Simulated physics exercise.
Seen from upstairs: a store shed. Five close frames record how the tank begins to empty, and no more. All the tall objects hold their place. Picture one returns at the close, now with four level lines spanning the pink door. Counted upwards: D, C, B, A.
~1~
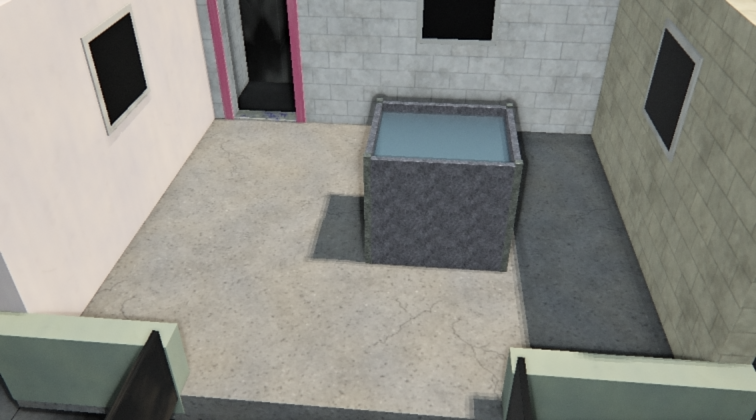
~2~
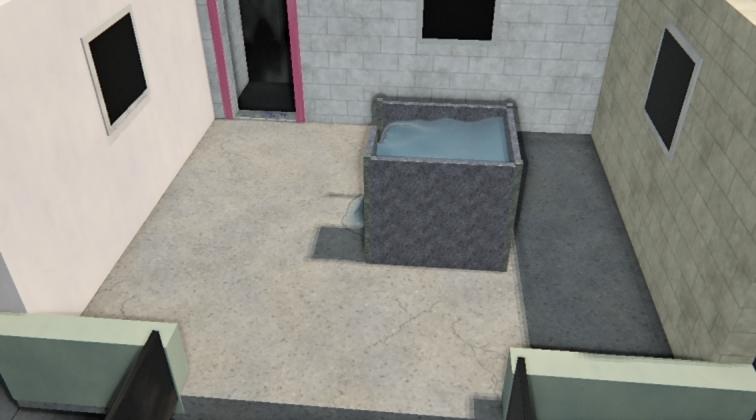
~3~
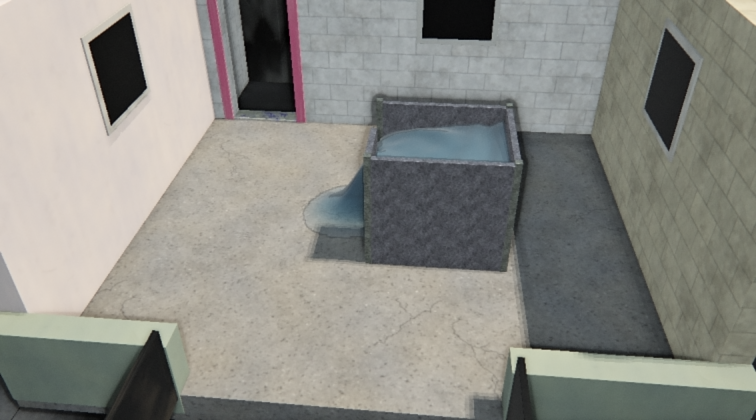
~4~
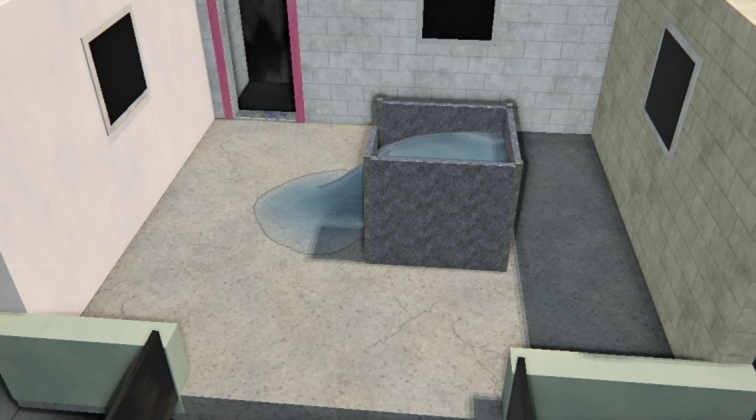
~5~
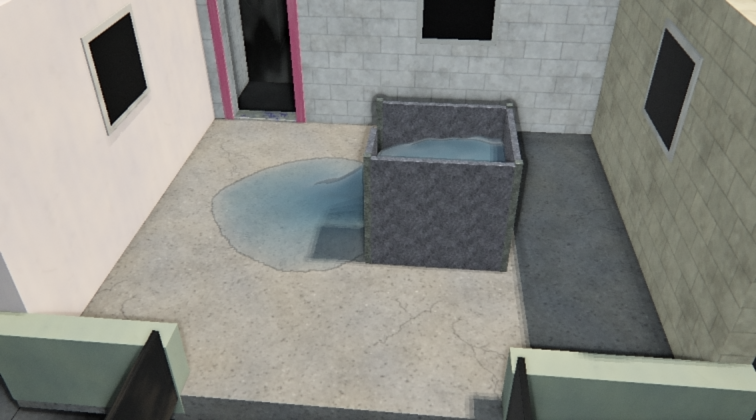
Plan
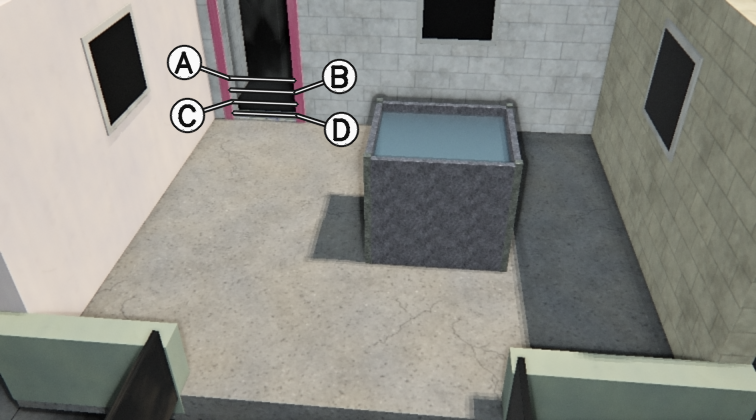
A dark grey stone tank full of blue water stands right of centre in a pale-floored yard, seen from above. A cream wall with a dark window rises on the left, a pink-framed doorway and grey block wall lie behind, and low pale green walls sit in front. The water stirs, pours over the tank's left side and spreads leftward across the floor in a widening pool.
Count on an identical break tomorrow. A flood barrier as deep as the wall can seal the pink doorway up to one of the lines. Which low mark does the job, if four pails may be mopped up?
Choose C.
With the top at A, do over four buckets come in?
No, that is safe.
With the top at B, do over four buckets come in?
No, not at all.
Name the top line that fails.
D.
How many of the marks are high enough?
Three of the four.
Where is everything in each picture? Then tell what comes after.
Water in the tank at rest, its middle at (443, 138); foot of the pink doorway at (266, 120); open gate at (340, 330).
Water covers 1 % of the ground and shows as far out as (356, 228).
Water covers 3 % of the ground and shows as far out as (310, 212).
Water covers 7 % of the ground and shows as far out as (267, 197).
Water covers 13 % of the ground and shows as far out as (229, 189).
On the marked copy, A at (261, 79); B at (262, 91); C at (264, 102); D at (265, 114); from the bottom up D, C, B, A.
Choosing A, nothing gets over.
Choosing B, a splash gets over, under a bucket.
Choosing C, a bucket or two gets in.
Choosing D, some 15 bucketfuls get in.
